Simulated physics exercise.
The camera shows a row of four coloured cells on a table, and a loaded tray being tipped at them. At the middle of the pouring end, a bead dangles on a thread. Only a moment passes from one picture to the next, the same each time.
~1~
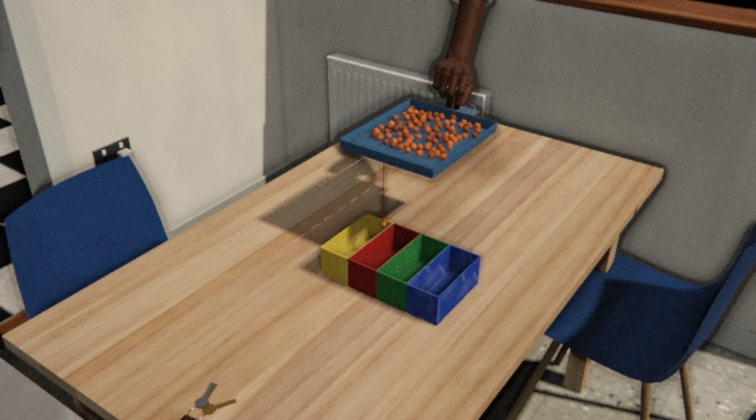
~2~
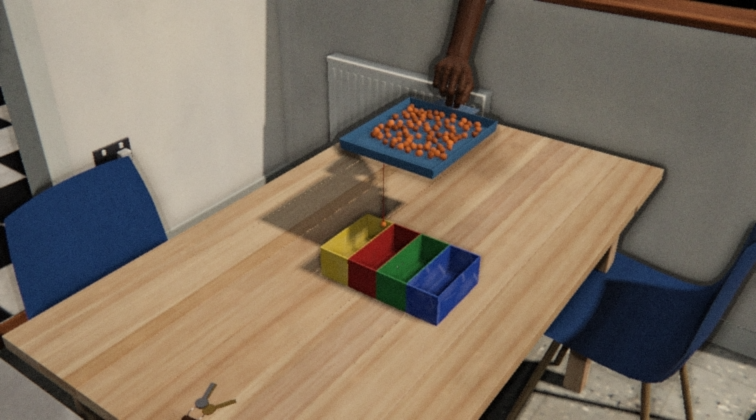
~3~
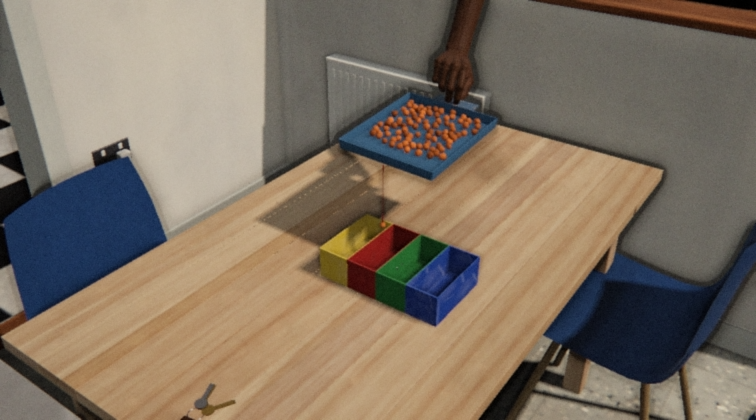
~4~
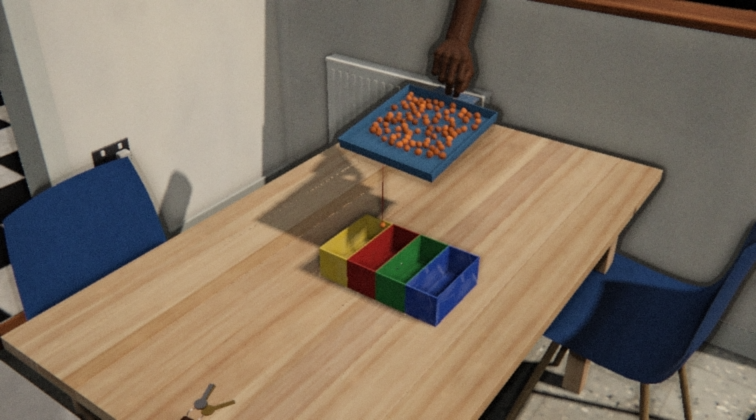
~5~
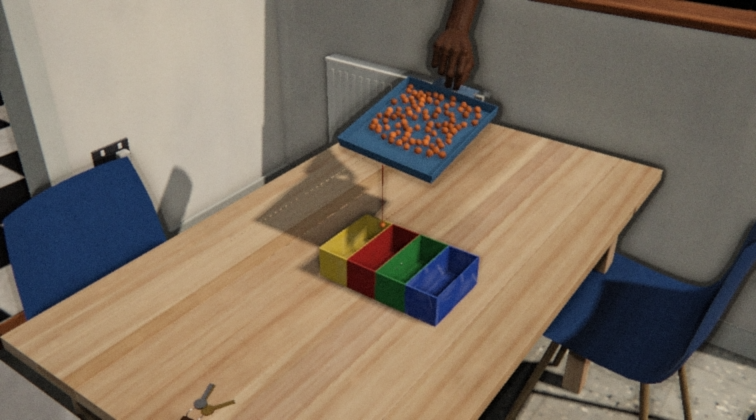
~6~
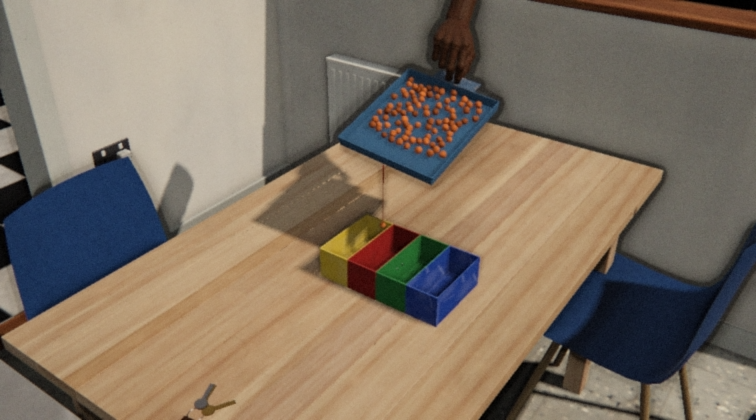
A blue tray of small orange pieces tilting gradually in a hand's grip behind a row of yellow, red, green and blue compartments.
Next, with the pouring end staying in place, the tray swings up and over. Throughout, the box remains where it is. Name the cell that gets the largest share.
Green.
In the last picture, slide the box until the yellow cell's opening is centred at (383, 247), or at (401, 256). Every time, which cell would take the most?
Attempt 1 - the cell in red; attempt 2 - yellow.
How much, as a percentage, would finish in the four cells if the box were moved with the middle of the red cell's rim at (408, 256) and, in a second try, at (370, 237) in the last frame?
First case 90 in a hundred, second case 100 in a hundred.
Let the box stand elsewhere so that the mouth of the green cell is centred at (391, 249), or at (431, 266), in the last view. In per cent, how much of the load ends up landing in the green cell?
Roughly 40% the first time and 30% the second time.
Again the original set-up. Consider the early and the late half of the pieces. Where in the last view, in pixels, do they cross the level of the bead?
Around (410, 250) first; around (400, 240) second.
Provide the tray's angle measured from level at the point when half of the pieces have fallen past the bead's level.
Tilt: Around 115 degrees.
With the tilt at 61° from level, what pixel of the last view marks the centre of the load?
Check around (413, 151) in the last picture.
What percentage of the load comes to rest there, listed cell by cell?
Yellow 10 %, red 30 %, green 50 %, blue 10 %.
Soon, tray tipped steeply; nearly all on the tray; a stray few falling or outside the box.
A while on, tray tipped right over; nearly all on the tray; a small part in the green cell; a stray few in the red cell; a stray few in the yellow cell; a stray few falling or outside the box.
Towards the end, tray tipped past a quarter turn; about half in the green cell; about a third in the red cell; a small part in the yellow cell; a small part in the blue cell; a stray few falling or outside the box.
Finally, tray tipped past a quarter turn; about half in the green cell; about a third in the red cell; a small part in the yellow cell; a small part in the blue cell; a stray few outside the box.
